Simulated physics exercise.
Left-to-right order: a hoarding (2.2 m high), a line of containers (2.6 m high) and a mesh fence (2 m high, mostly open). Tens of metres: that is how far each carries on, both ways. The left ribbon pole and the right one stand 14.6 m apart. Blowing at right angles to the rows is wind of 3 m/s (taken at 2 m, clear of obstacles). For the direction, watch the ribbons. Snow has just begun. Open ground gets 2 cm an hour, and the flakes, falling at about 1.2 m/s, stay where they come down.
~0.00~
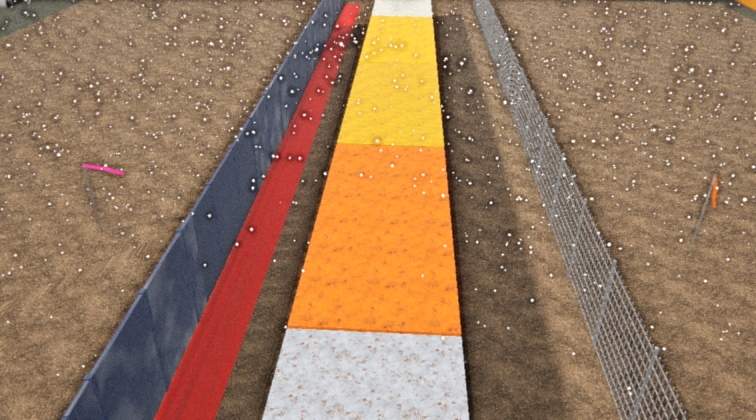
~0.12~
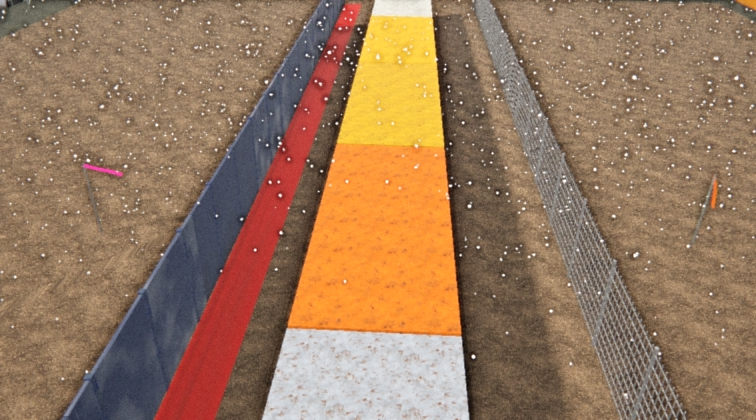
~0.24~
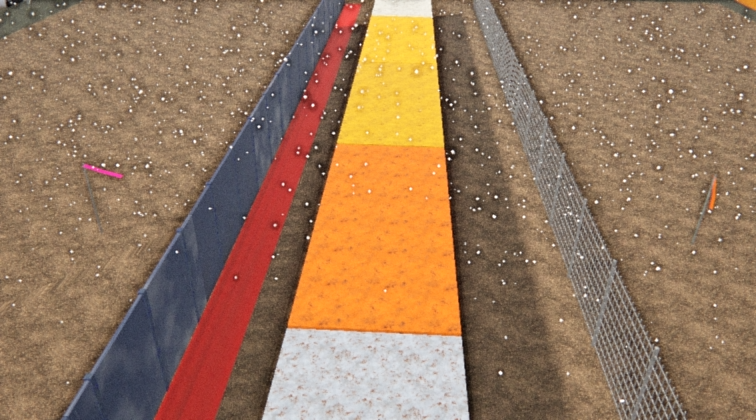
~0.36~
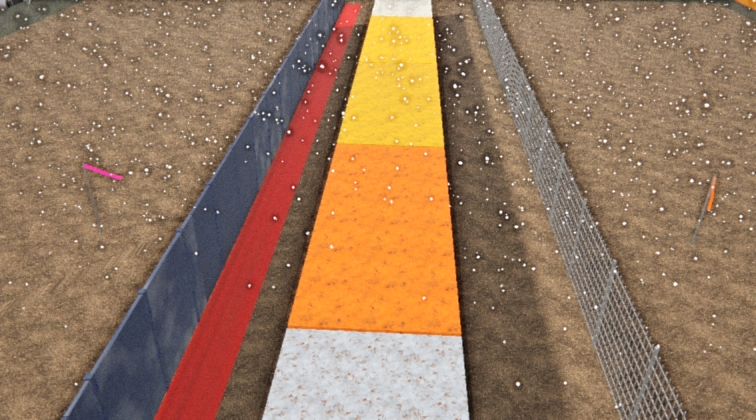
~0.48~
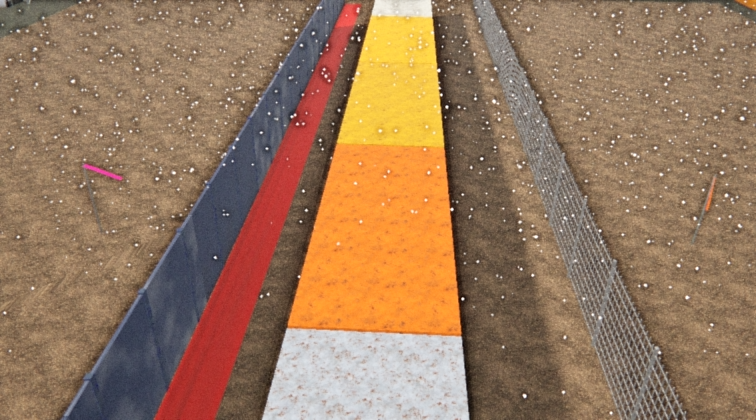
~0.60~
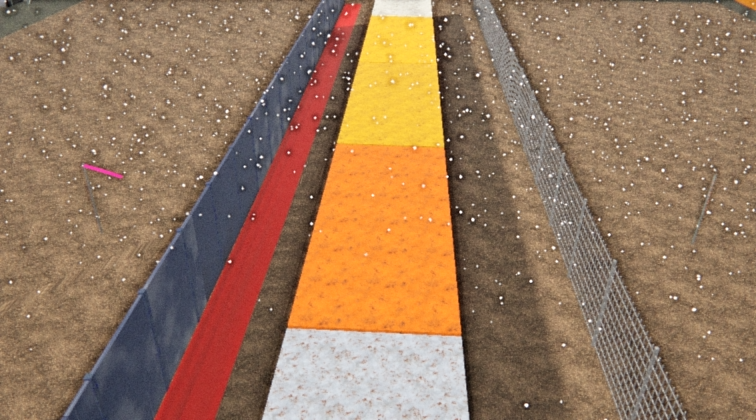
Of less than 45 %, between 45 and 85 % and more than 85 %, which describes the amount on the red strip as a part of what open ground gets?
The amount on the red strip as a part of what open ground gets is less than 45 %.
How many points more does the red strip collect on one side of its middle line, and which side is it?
The right-hand side, about 15 points ahead.
10 minutes on, 0 mm on the red strip, 3 mm in the open.
30 minutes on, 1 mm on the red strip, 10 mm in the open.
60 minutes on, 2 mm on the red strip, 20 mm in the open, so the red strip has 9 % of the open amount; the left half of it has 3 %, the right half 15 %.
